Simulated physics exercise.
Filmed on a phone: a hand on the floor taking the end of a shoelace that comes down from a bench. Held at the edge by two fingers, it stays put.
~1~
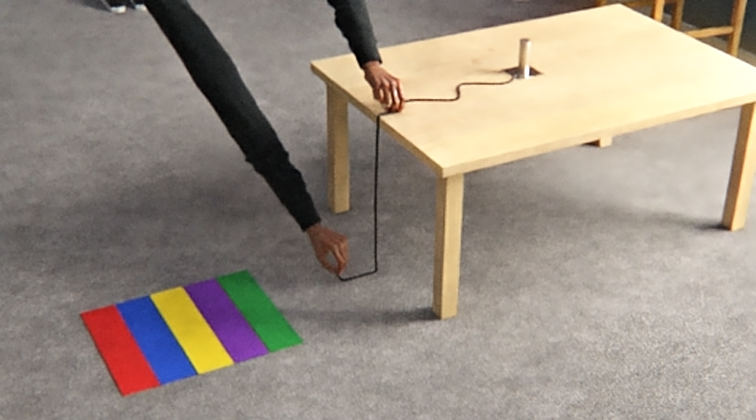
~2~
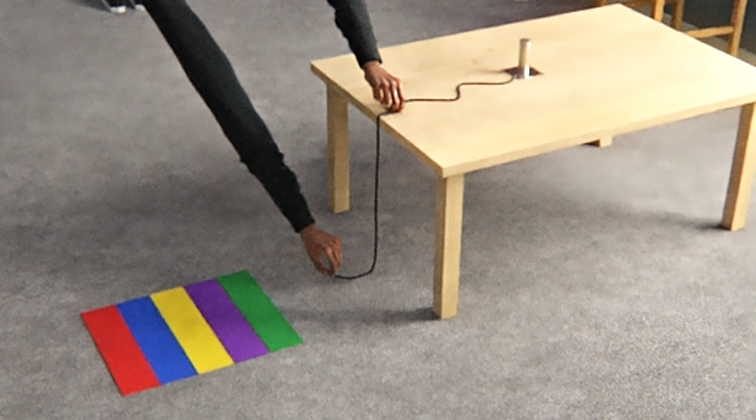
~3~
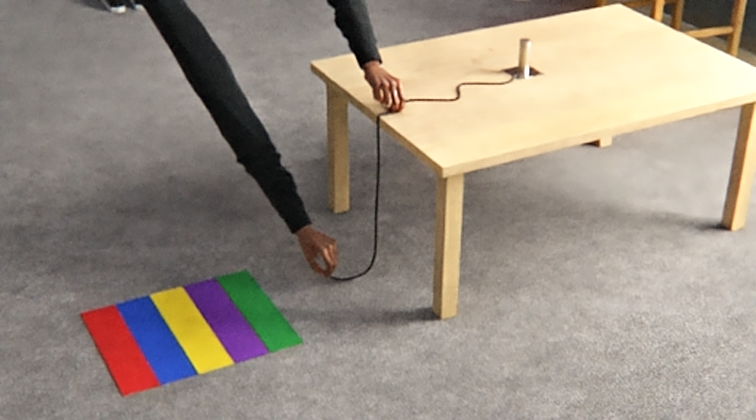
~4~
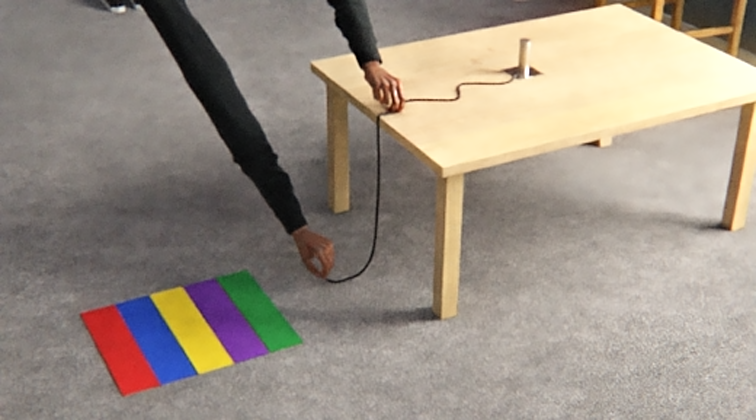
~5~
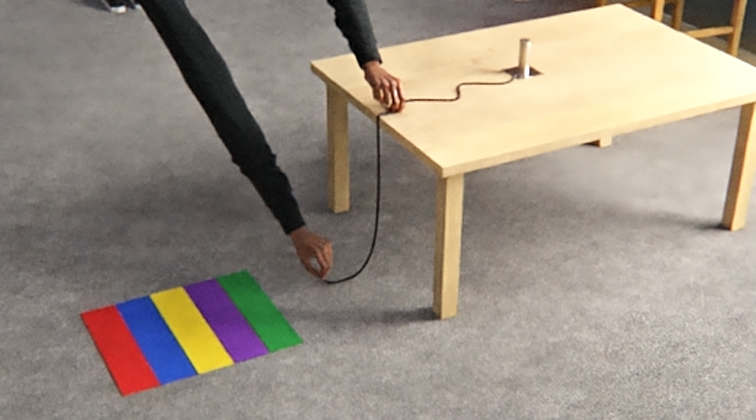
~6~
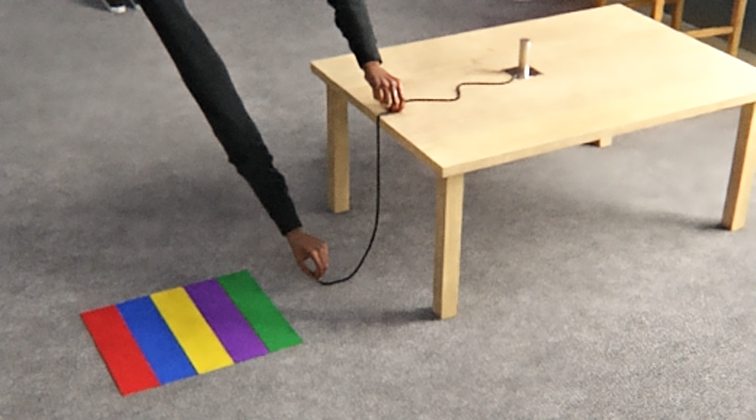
On a grey carpeted floor beside a pale wooden table, the view looks down from a steady, raised angle. A dark cord runs from a small upright metallic cylinder across the tabletop, pinched at the edge by one hand, and hangs to another hand near a mat striped red, blue, yellow, purple and green. The lower hand draws the cord's end slightly left, while the upper hand stays still.
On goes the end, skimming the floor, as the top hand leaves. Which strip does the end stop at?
The yellow one.
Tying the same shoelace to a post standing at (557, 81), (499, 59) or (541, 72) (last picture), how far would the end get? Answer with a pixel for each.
First try about (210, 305), second about (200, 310), third about (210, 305).
Early on, end near (248, 295); over green.
Midway, end near (211, 306); over purple.
At the end of the slack, end near (188, 312); over yellow. The end stops over the yellow strip.
